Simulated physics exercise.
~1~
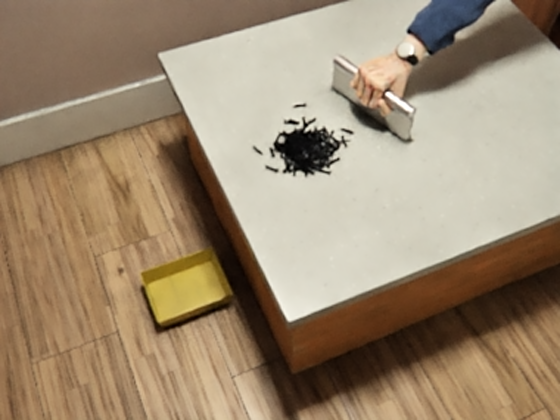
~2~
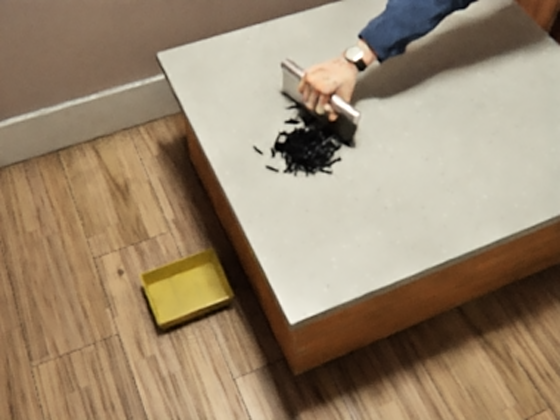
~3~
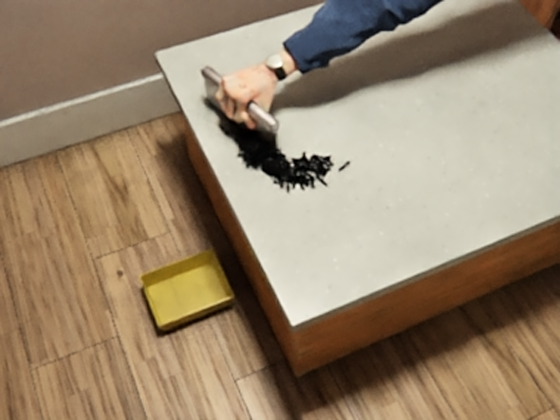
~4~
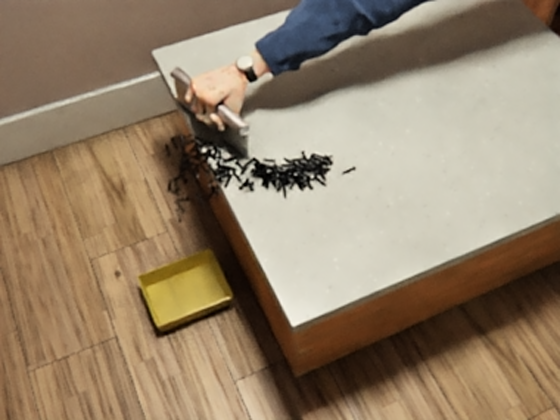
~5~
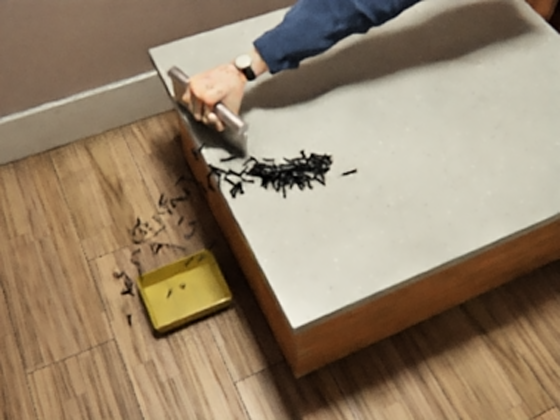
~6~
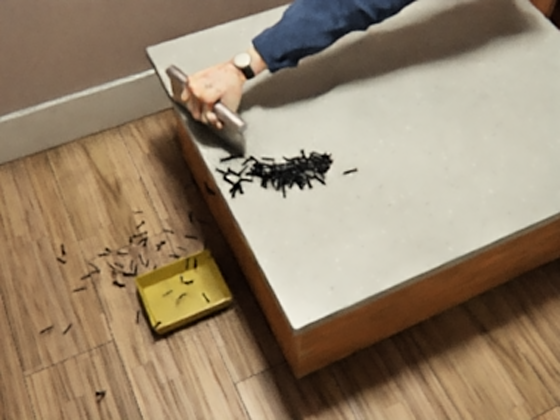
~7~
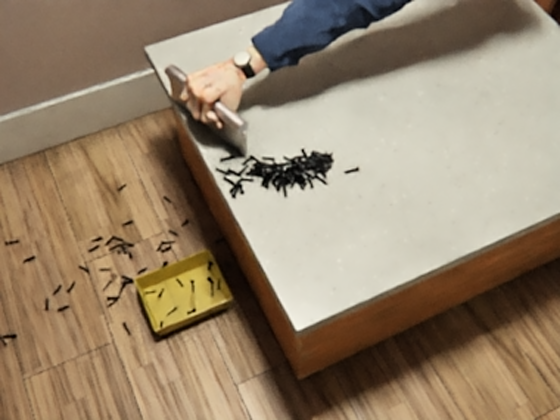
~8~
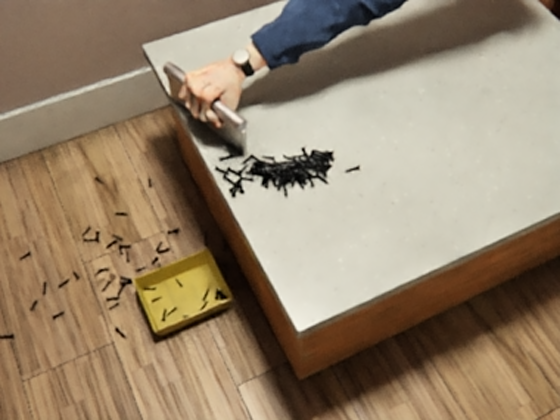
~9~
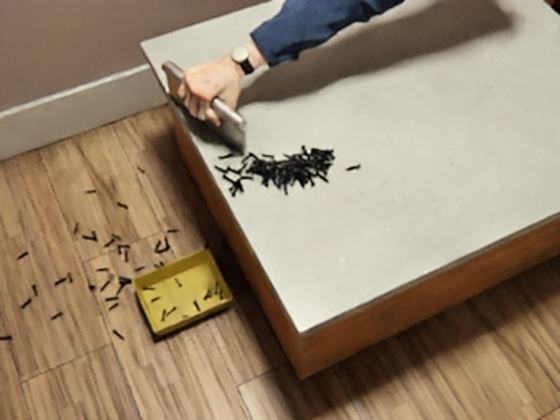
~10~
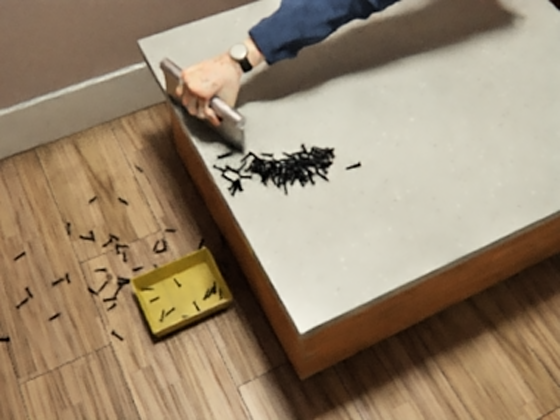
On a pale grey tabletop, a hand with a scraper pushed a pile of small black screws left to the edge and stopped, sending some over; a few landed in the yellow tin, more scattered across the wooden floor, and the rest stayed on top.
